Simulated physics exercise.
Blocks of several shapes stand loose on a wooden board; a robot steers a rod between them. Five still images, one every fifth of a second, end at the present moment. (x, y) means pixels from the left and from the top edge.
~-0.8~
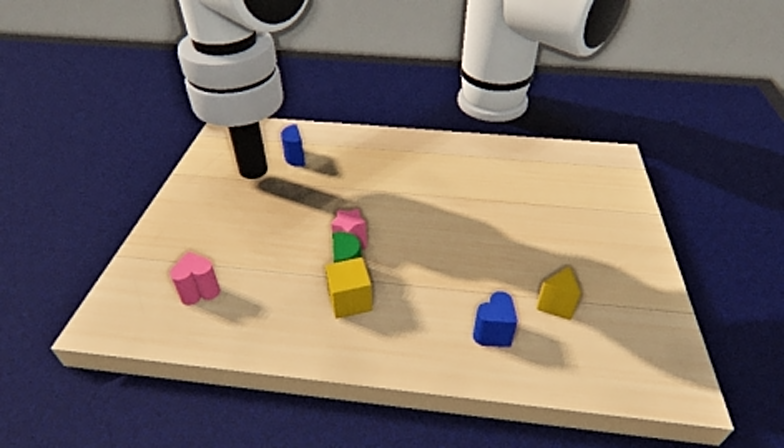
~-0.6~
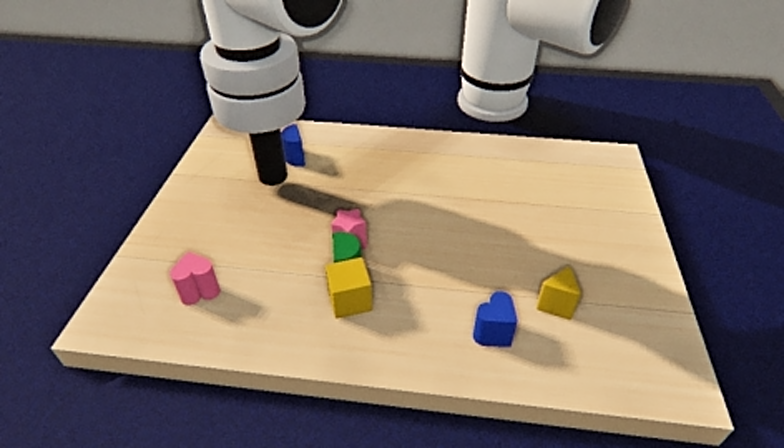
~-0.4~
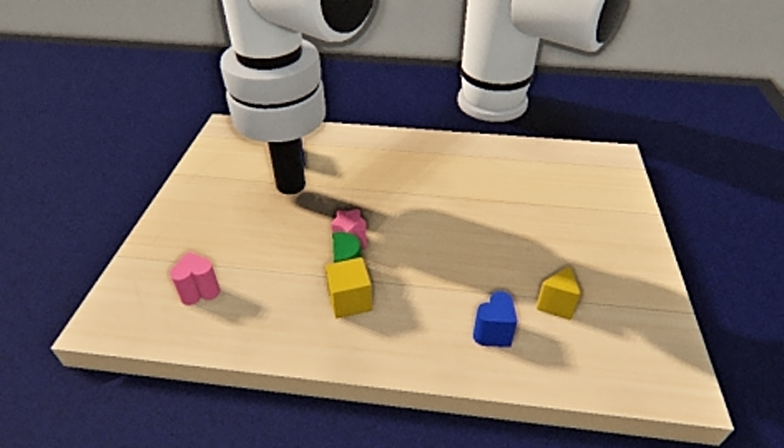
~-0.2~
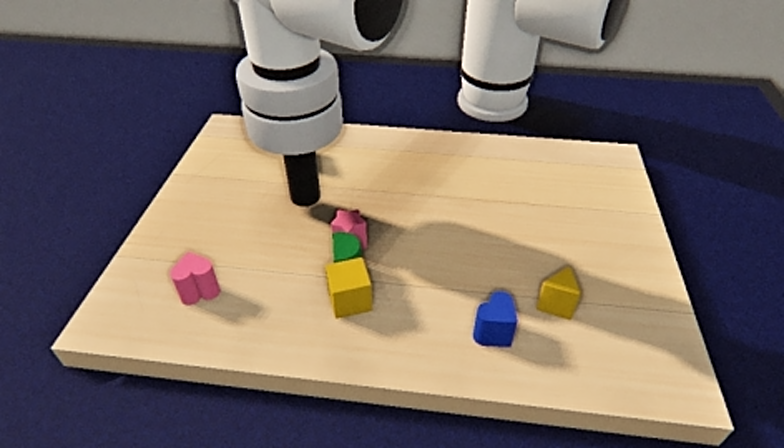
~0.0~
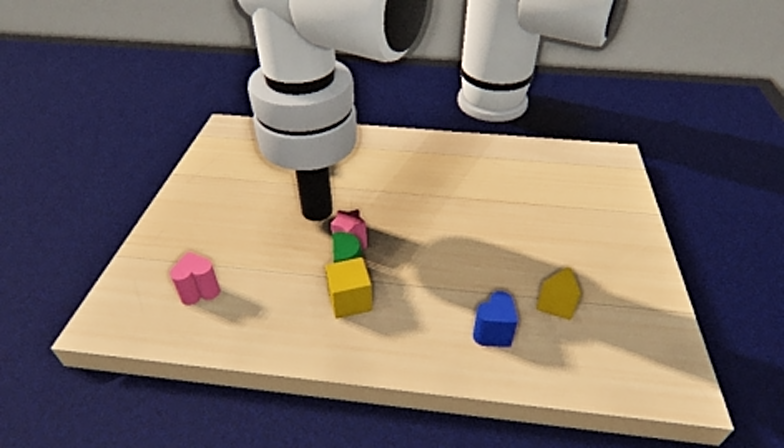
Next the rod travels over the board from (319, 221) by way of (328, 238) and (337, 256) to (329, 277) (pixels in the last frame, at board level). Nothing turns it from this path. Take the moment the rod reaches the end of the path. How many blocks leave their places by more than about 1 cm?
I'd say three or more blocks get shifted by more than about 1 cm.
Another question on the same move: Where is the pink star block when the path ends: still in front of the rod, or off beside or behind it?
It ends up beside or behind the rod.
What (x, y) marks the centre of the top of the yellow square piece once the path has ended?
That would be at about pixel (363, 304).
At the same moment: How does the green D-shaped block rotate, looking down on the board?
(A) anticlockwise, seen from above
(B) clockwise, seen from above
The one that fits is A, anticlockwise, seen from above.
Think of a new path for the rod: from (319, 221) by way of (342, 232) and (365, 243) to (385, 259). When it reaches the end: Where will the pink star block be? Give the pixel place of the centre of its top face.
Its top face will be centred at roughly (394, 254).
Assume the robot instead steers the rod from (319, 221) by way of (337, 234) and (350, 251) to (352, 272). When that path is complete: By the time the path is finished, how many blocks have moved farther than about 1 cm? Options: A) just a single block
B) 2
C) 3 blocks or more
I'll go with C - 3 blocks or more.
The first path, step by step. Halfway along, rod (332, 238); pink star block (360, 224).
At the end, rod (328, 268); green D-shaped block (348, 274), turned 20° anticlockwise; yellow square piece (363, 304), turned 10° anticlockwise; pink star block (365, 227), turned 25° anticlockwise.
